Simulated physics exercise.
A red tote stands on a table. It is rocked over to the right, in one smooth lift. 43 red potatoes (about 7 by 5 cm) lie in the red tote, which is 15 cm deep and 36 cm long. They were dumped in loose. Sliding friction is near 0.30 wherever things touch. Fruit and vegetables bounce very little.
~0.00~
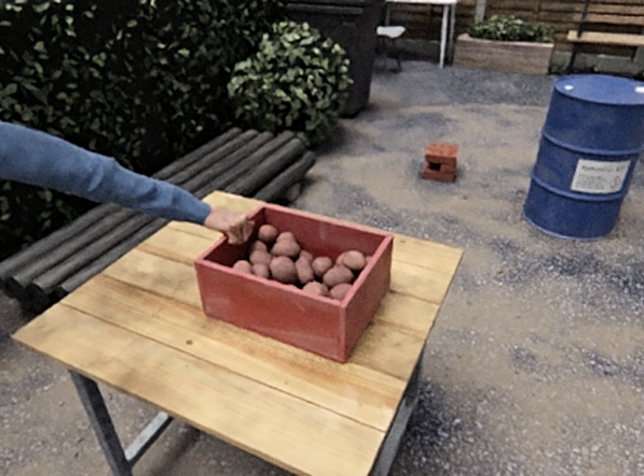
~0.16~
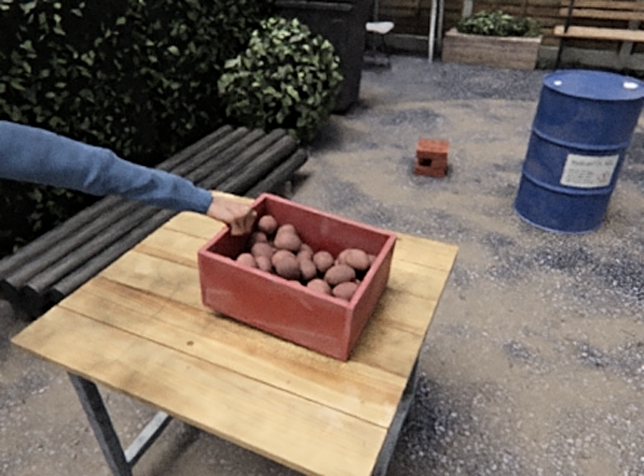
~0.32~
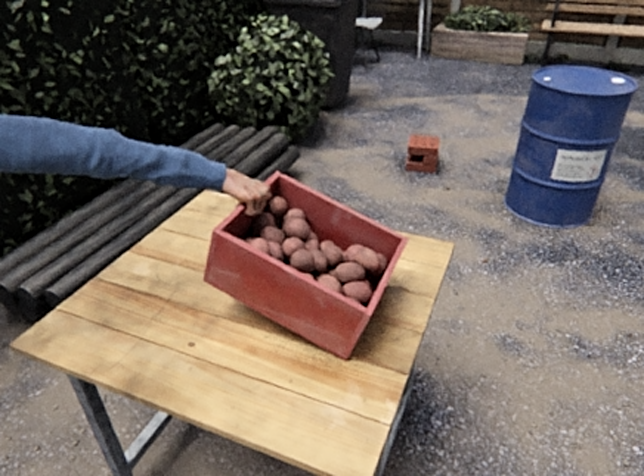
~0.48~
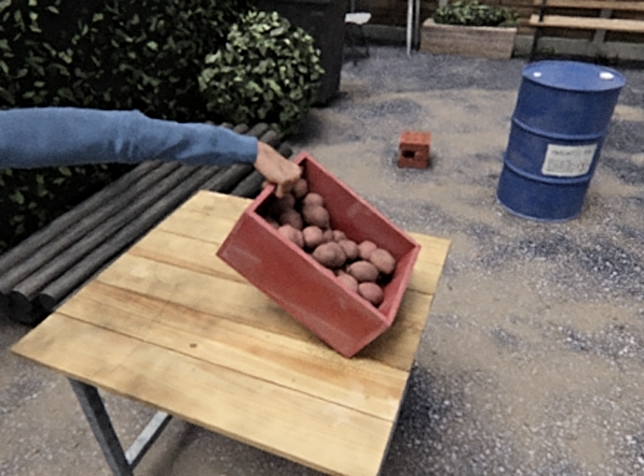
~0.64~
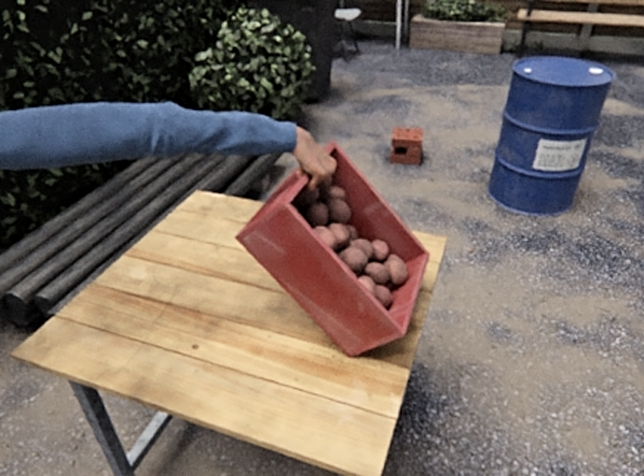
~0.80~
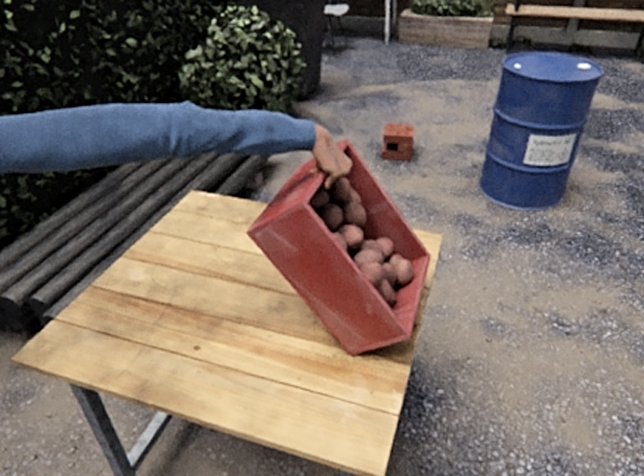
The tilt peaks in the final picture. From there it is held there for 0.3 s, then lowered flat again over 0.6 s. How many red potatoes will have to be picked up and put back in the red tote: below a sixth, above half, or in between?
The red tote loses under a sixth of its red potatoes.
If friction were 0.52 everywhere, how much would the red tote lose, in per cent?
Then red tote 0 per cent.
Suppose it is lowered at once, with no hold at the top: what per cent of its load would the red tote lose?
Then red tote 0 per cent.
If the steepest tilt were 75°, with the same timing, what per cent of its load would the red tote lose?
In that case red tote 30 per cent.
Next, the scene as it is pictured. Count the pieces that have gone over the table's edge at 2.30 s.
Some 1 pieces.
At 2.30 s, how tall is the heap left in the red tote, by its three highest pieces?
Roughly 17 cm high.
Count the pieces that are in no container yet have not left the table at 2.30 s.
About 0.
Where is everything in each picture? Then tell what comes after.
In the first picture (places track the rim corner closest to us here; the camera moves round a little), red tote (340, 304); tipped 0°; all still inside.
The second picture shows red tote (348, 305); tipped 5°.
The third picture shows red tote (366, 311); tipped 18°.
The fourth picture shows red tote (387, 320); tipped 34°.
The fifth picture shows red tote (402, 329); tipped 47°.
The sixth picture shows red tote (407, 332); tipped 52°; all still inside.
After 1.04 s, tilt 52°; the red tote is down by 1 of 43.
After 1.34 s, tilt 34°; the red tote is down by 1 of 43.
After 1.76 s, tilt 0°; the red tote is down by 1 of 43.
When it is over (at 2.30 s), the red tote is down by 1 of 43. Asked share, 1 of 43, 2 per cent.
